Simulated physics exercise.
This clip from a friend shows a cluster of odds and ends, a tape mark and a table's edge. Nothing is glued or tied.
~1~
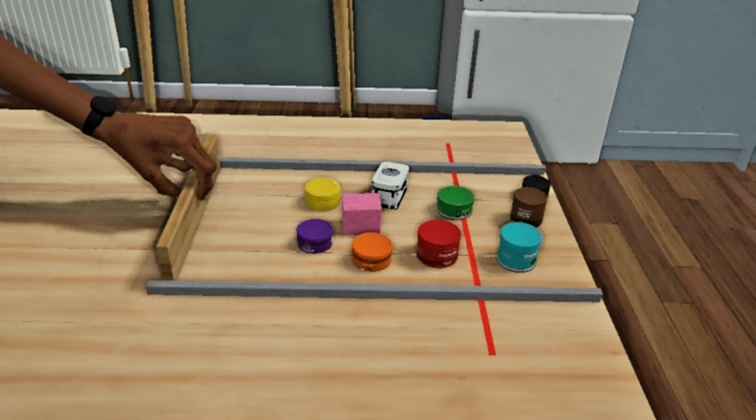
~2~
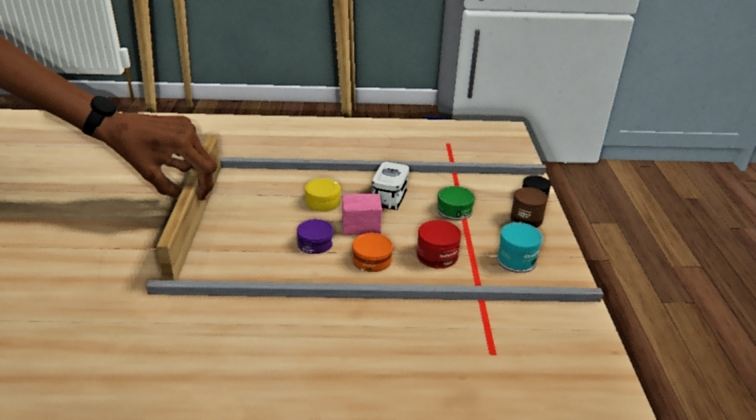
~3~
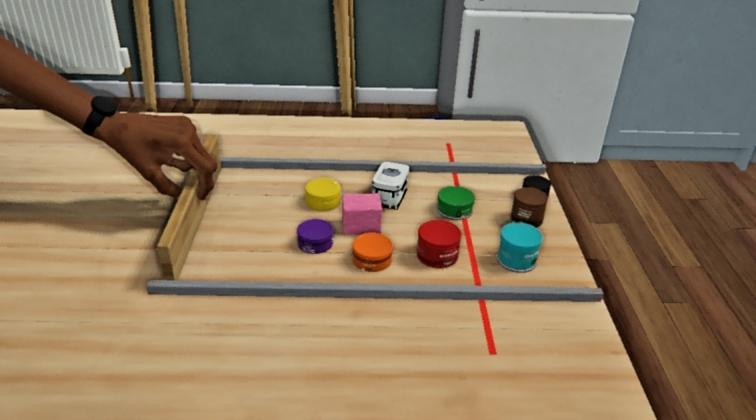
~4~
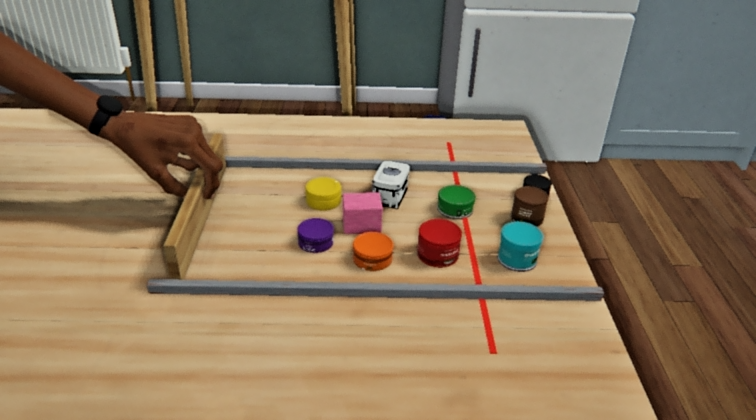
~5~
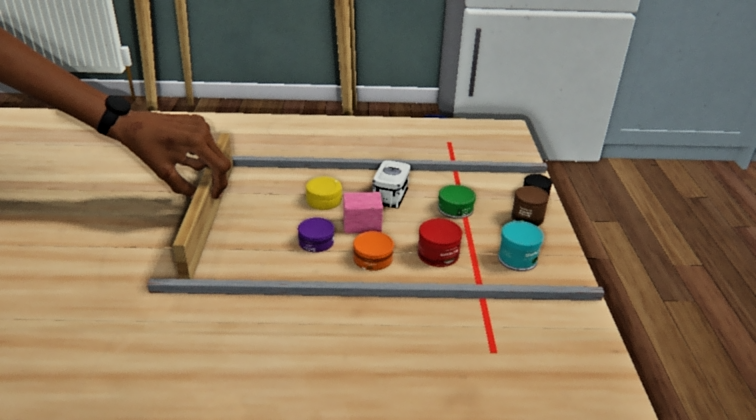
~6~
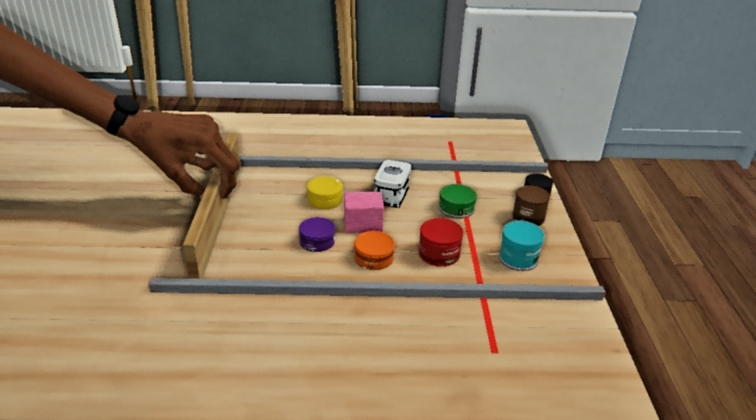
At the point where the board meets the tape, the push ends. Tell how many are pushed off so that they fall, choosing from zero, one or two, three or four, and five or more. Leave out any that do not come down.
The count is zero.
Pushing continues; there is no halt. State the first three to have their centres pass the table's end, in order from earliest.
First the turquoise tin, then the brown tub, then the black tub.
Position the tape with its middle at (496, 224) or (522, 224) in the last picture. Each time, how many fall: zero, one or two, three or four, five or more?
First one to two, second 3 or 4.
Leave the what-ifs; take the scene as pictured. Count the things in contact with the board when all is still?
In contact: 5.
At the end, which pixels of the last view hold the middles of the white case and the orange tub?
White case at (484, 174), orange tub at (498, 263).
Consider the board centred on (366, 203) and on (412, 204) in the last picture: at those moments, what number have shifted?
First 5, then 7.
A little later, none off yet; black tub at rest near (538, 187); brown tub at rest near (531, 206); turquoise tin at rest near (521, 246).
When it is over, the number that fall off is zero.
